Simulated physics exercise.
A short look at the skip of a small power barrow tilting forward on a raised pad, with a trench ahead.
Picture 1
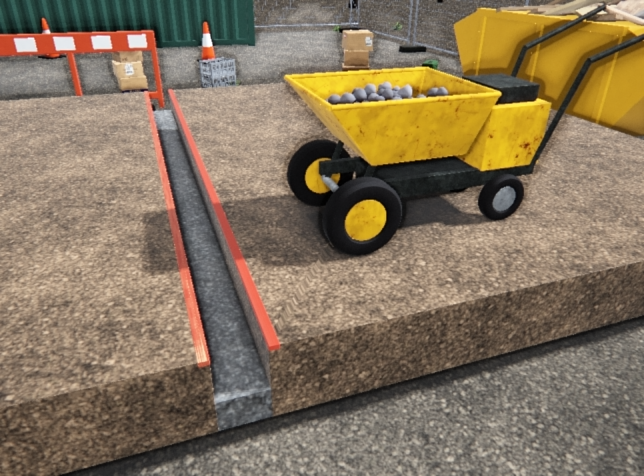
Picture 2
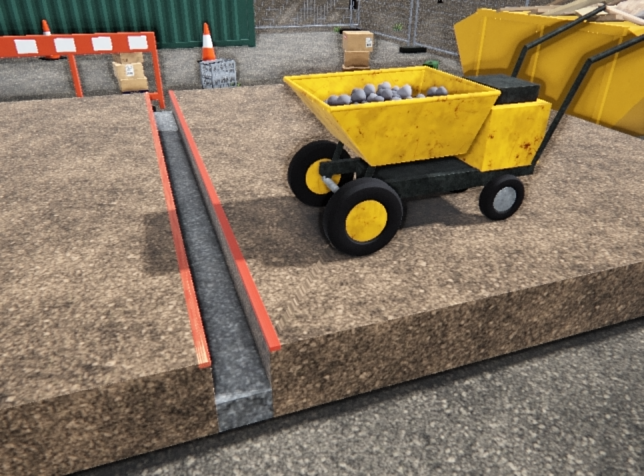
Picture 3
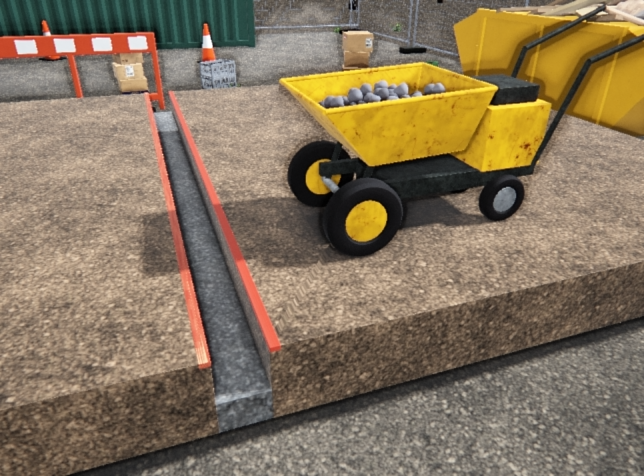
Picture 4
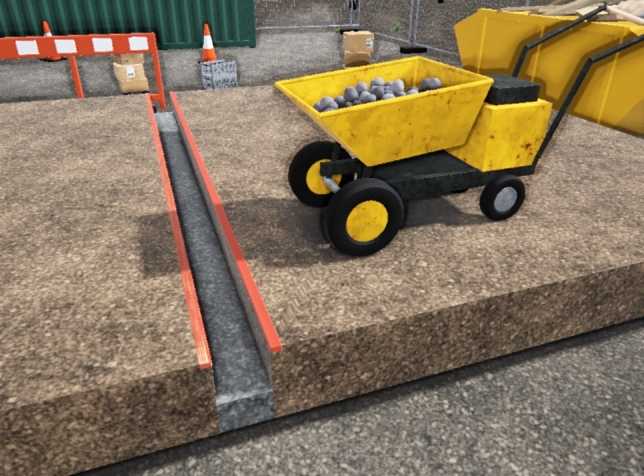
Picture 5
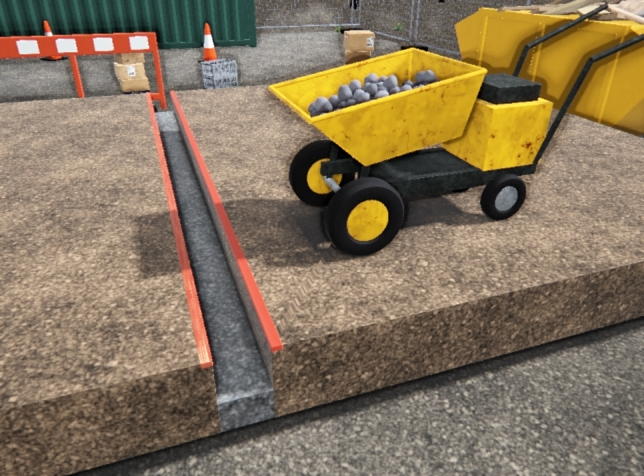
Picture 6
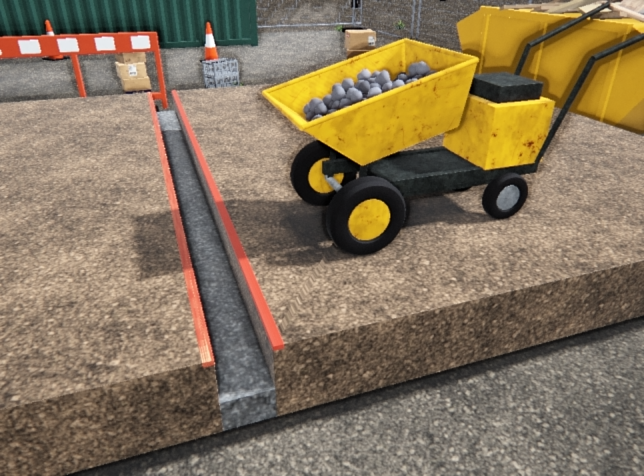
A raised pad of brown, gritty ground on a fenced work site is seen from slightly above and to one side. A small yellow barrow with black tyres stands right of centre, its skip holding round grey cobbles, with a narrow orange-edged trench to its left and cones and a green container behind. The skip stays level at first, then tilts gradually forward to the left, the cobbles shifting with it.
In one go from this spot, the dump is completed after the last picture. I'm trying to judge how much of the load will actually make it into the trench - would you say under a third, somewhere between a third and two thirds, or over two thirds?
The trench will take in more than two-thirds.
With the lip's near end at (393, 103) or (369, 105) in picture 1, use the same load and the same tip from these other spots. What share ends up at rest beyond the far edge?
Position 1 near 0 %, position 2 near 0 %.
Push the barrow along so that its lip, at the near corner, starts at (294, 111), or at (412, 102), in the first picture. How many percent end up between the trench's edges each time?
Near 30 % and 20 %.
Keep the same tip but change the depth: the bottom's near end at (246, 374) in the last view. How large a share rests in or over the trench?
I'd guess close to 60 percent.
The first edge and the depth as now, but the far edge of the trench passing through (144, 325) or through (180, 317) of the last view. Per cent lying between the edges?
100 and 90 percent.
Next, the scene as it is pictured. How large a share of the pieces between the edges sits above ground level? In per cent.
About 20 per cent.
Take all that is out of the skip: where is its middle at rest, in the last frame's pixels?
Close to (211, 261) in the last picture.
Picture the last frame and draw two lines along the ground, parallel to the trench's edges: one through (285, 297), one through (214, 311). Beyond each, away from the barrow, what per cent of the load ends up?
Roughly 90 per cent, then roughly 30 per cent.
Just after the last frame, skip tipped steeply; every one in the skip.
A moment on, skip tipped right over; roughly two thirds in the skip; roughly a quarter in or heaped over the trench; just a few beyond it; just a few falling.
Further on, skip tipped right over; about a tenth in the skip; just a few short of the trench; the larger part in or heaped over the trench; about a tenth beyond it.
When it is over, skip tipped right over; about a tenth in the skip; just a few short of the trench; the larger part in or heaped over the trench; about a tenth beyond it.
